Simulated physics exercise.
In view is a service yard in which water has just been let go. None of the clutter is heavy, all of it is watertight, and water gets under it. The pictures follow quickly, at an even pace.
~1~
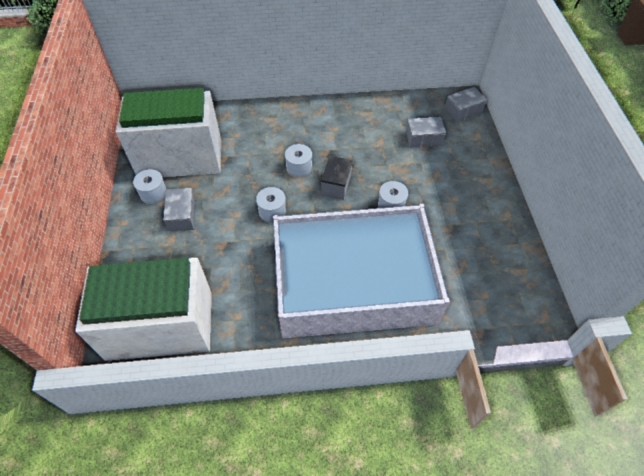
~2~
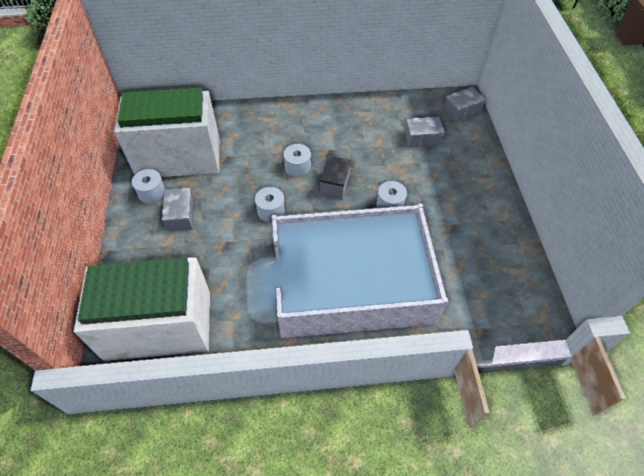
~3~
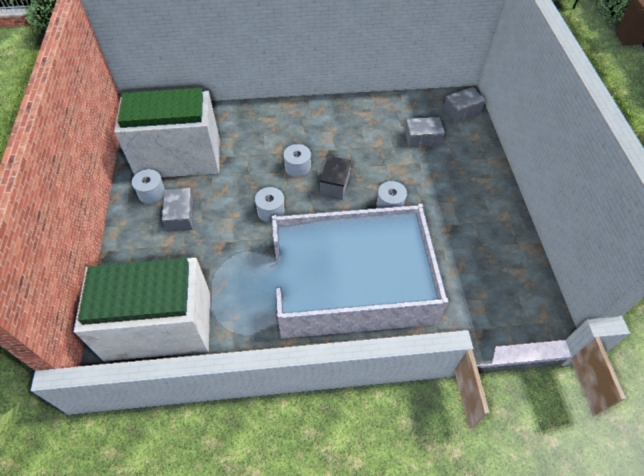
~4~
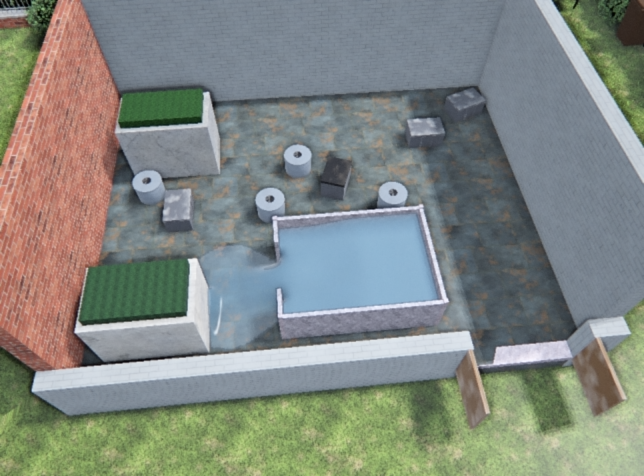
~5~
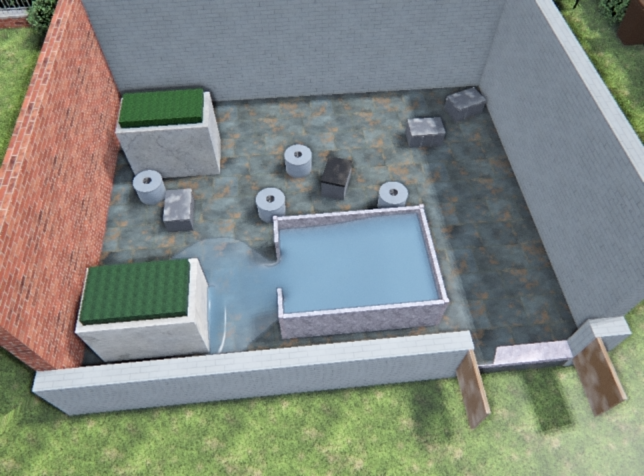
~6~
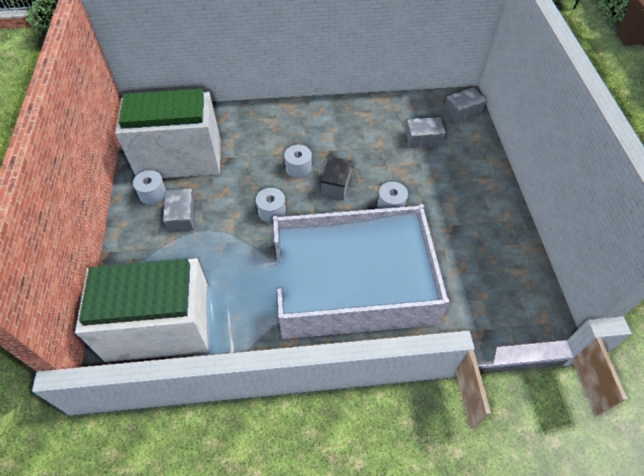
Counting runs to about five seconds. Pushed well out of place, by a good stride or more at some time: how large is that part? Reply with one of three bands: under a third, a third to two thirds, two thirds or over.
Under a third.
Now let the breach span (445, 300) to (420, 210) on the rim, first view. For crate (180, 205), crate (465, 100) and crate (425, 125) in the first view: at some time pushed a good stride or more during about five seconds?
Object by object: Short of it, covered the distance, covered the distance.
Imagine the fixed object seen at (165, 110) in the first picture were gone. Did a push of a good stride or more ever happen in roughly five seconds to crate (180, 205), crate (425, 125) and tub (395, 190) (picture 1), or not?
In sequence: Did travel that far, next did not travel far, finally did not travel far.
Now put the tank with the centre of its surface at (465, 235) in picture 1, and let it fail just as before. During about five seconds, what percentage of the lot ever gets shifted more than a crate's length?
Estimate: Near 40 per cent of them.
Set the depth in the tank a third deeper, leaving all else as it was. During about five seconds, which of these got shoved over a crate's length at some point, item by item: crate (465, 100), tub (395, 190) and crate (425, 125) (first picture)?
Fell short, fell short, fell short.
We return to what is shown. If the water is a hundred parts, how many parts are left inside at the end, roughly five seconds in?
Estimate: About 98 %.
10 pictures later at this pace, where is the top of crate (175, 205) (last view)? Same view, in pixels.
Estimated position: Around (167, 180).
A moment on, 0 of 8 are well off their spots; 0 afloat.
Next, 1 of 8 are well off their spots; 2 afloat.
Later, 0 of 8 are well off their spots; 2 afloat.
In the end, 1 of 8 are well off their spots, and 1 have been at some point; 2 afloat.
